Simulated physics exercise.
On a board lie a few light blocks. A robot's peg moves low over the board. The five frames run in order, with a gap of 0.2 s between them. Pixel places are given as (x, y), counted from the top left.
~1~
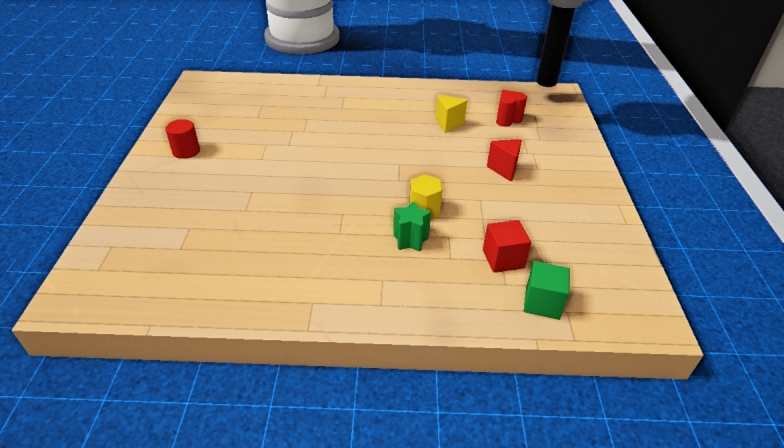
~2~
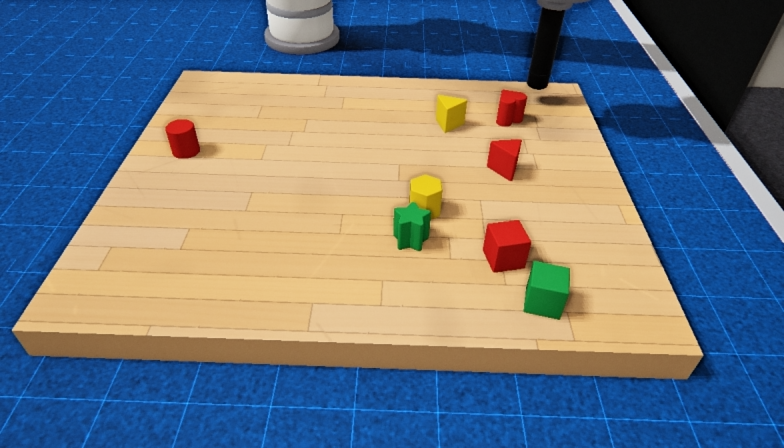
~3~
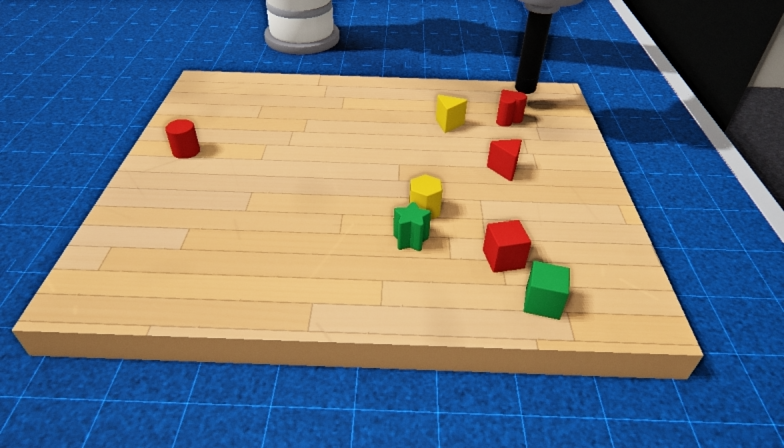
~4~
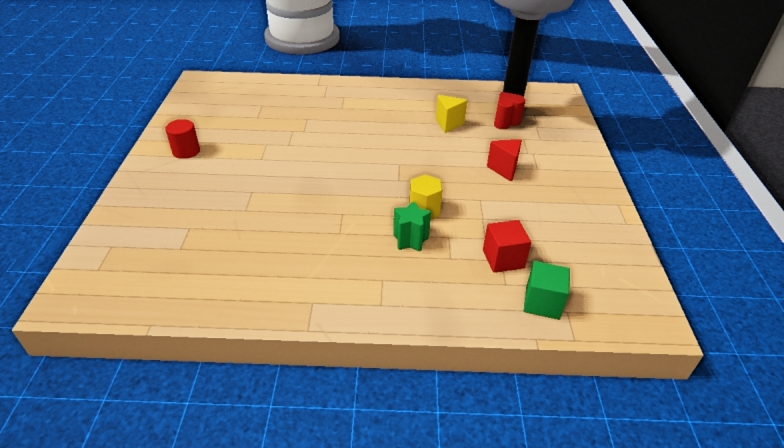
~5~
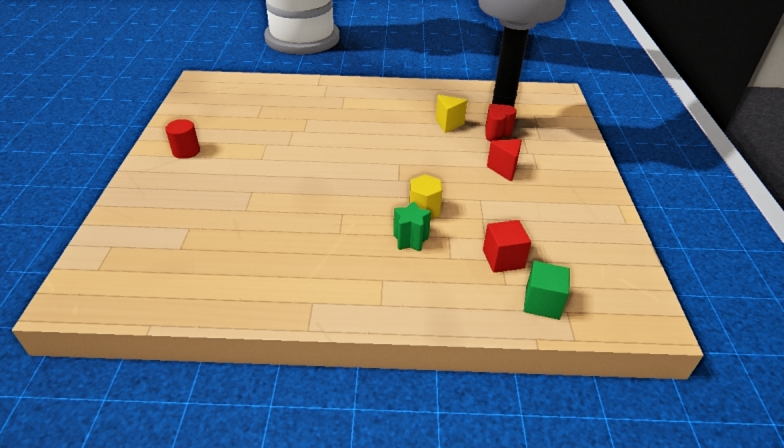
A black peg moved in over the far right of a wooden board scattered with red, yellow and green blocks, then pushed a small red block slightly toward the viewer, close to another red one.
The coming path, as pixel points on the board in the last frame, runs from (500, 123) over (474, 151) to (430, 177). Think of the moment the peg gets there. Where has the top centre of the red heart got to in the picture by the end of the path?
In the picture, that point is around (474, 151).
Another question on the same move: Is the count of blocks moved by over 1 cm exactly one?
Short answer: Yes.
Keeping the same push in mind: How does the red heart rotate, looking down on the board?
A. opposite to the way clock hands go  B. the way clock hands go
It's A.
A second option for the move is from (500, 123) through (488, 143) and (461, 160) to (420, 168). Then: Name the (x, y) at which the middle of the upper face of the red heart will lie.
My prediction: (475, 148).
The first path, step by step. One third of the way, peg (487, 126); red heart (488, 131).
Two thirds of the way, peg (463, 144); red heart (475, 149), turned 40° anticlockwise; red triangular piece (507, 147), turned 30° anticlockwise.
At the end, peg (432, 160); yellow triangular piece in place; red heart (474, 151), turned 55° anticlockwise; red triangular piece (507, 147), turned 30° anticlockwise.
